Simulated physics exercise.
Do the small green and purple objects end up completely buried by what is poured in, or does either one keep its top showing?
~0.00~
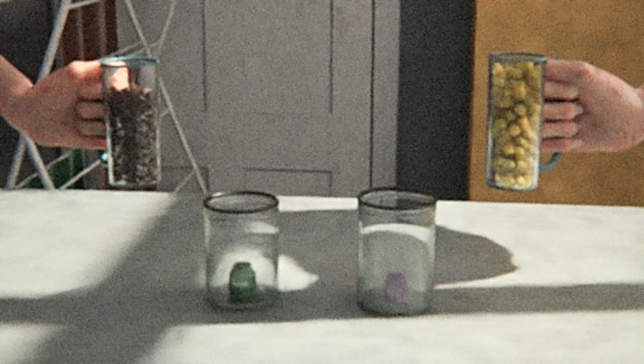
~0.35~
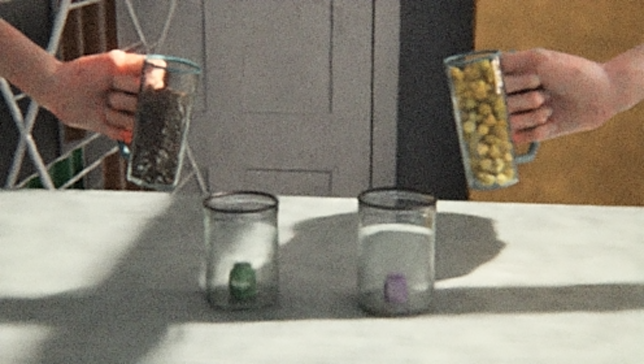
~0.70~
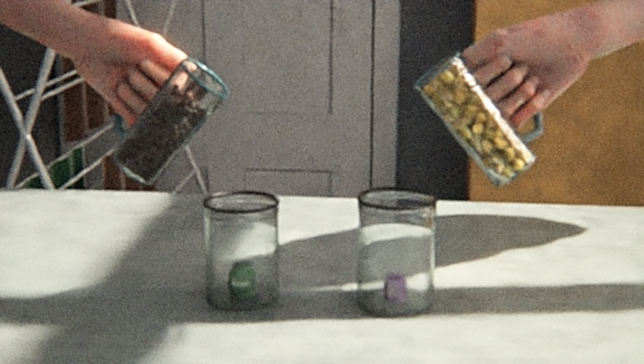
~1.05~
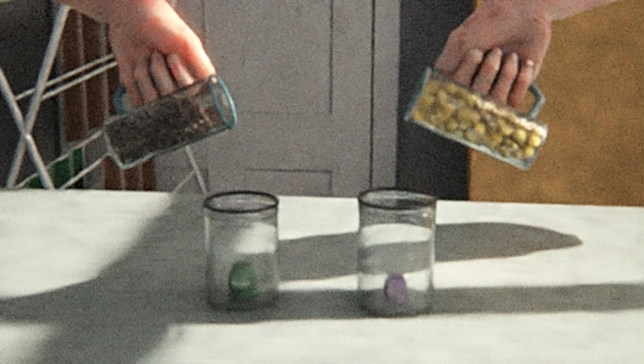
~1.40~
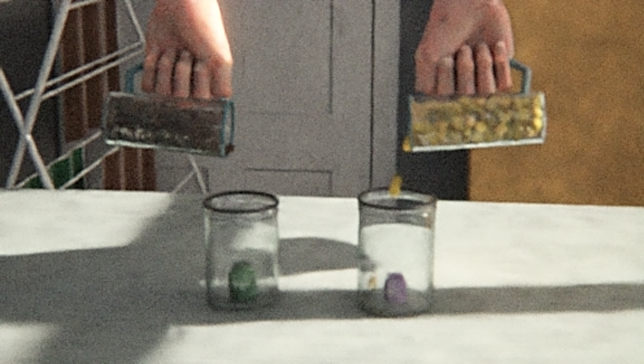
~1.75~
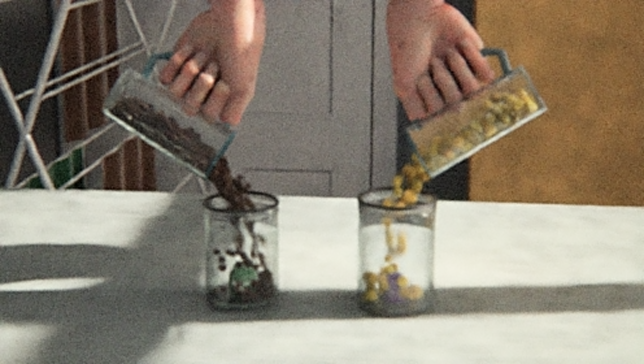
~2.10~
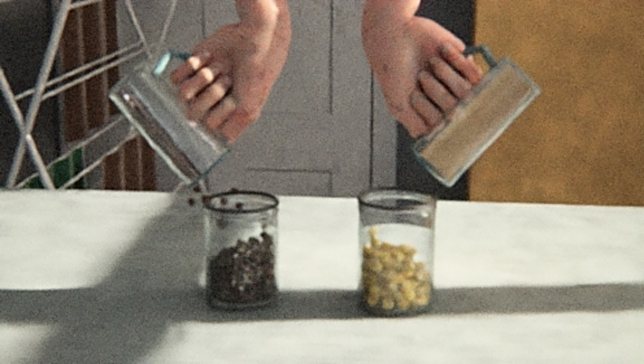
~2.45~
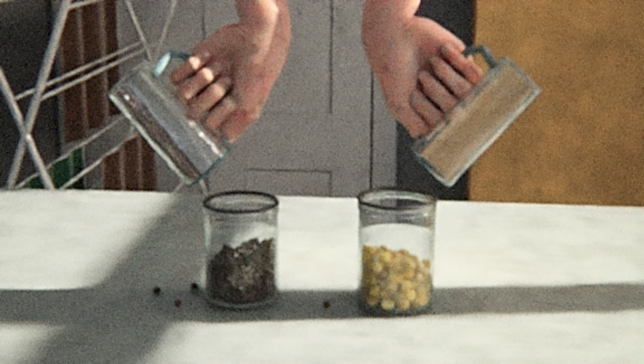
Both objects end up buried, the green one under the dark beads in the left jar and the purple one under the yellowish pieces in the right jar.
